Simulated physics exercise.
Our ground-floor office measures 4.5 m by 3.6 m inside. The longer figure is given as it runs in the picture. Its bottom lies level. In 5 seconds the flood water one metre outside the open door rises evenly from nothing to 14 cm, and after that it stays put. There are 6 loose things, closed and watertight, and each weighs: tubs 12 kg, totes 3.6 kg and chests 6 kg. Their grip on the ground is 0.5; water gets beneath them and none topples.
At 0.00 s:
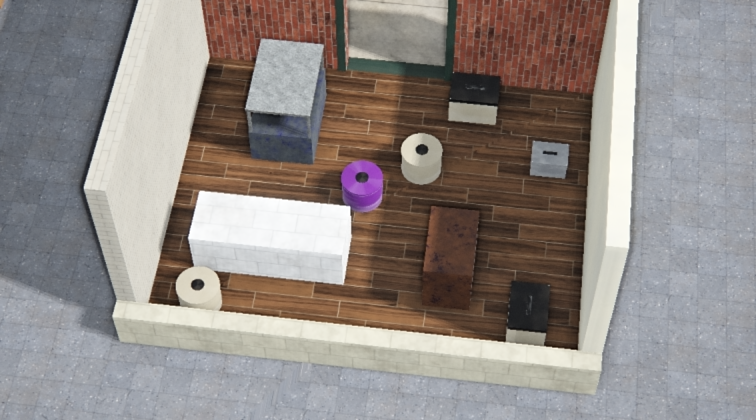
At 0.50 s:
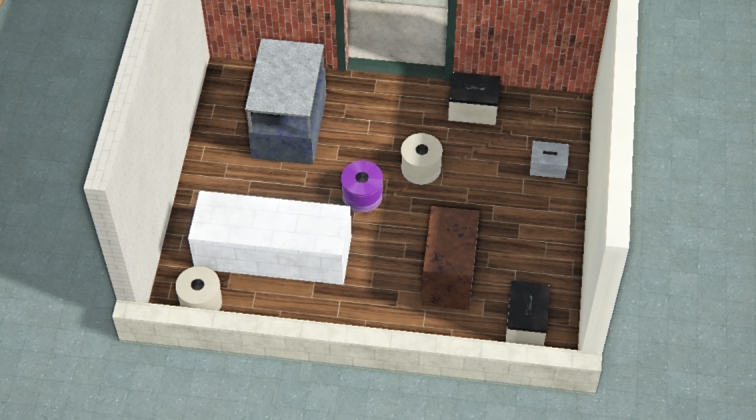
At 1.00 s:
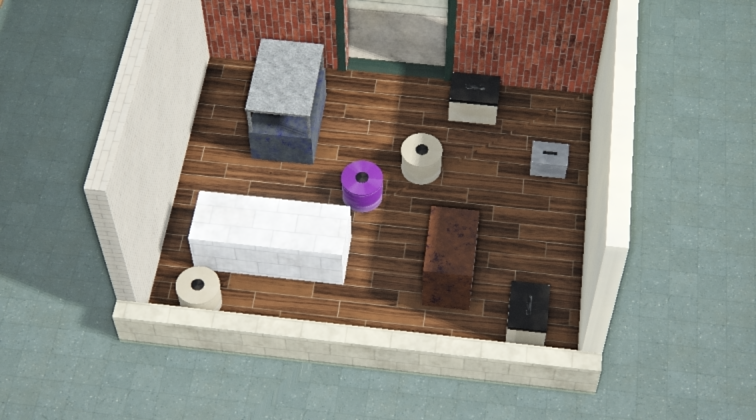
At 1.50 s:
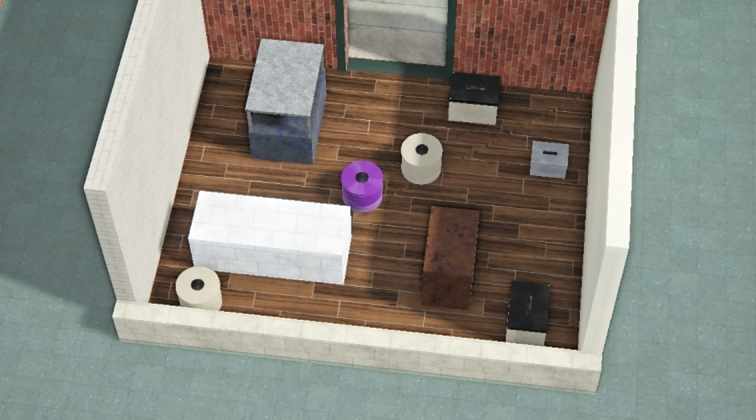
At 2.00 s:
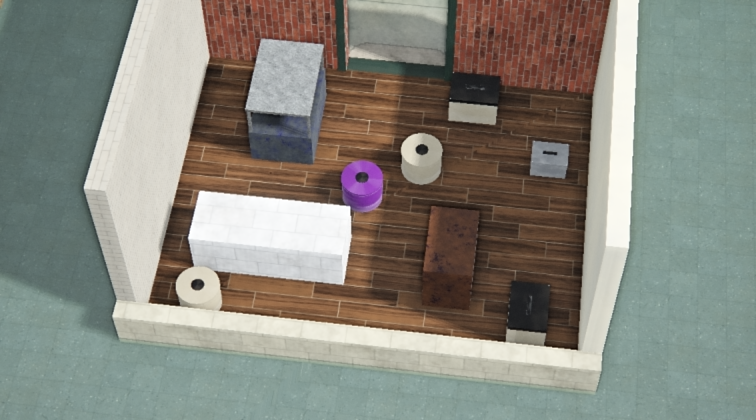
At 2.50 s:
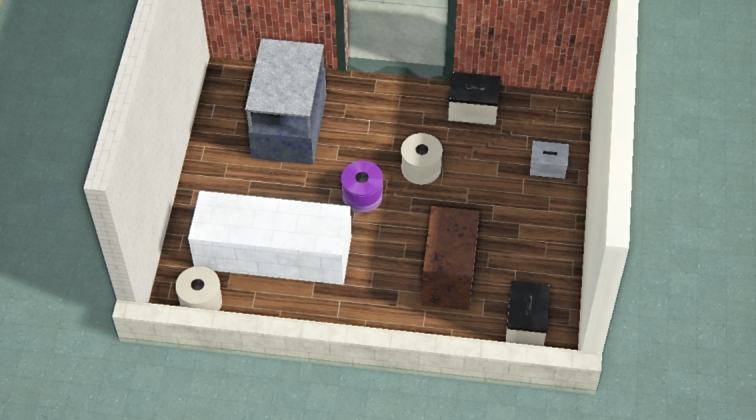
Murky green water covers the gray paving outside while everything inside the room stays still.
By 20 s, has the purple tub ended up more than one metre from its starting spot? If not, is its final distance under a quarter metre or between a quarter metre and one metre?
Result: A large displacement.
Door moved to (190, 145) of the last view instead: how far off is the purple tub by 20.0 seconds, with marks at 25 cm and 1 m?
Outcome: The purple tub moves only slightly.
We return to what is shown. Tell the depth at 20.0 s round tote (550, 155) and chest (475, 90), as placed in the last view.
I'd put it at 8 cm and 8 cm respectively.
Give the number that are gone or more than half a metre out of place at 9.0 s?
Tally at that time: 0.
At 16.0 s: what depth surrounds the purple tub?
About 10 cm.
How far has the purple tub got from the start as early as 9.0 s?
30 cm, give or take.
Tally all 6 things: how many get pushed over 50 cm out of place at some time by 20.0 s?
The total is 5.
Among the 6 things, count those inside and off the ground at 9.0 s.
I'd say 0 of them.
After 4.0 s the purple tub is near (362, 178), 0.0 m from its start, aground; 0 afloat.
After 9.0 s the purple tub is near (363, 199), 0.3 m from its start, aground; 0 afloat.
After 16.0 s the purple tub is near (384, 263), 1.1 m from its start, afloat; 6 afloat.
After 20.0 s the purple tub is near (319, 305), 1.7 m from its start, afloat; 6 afloat.
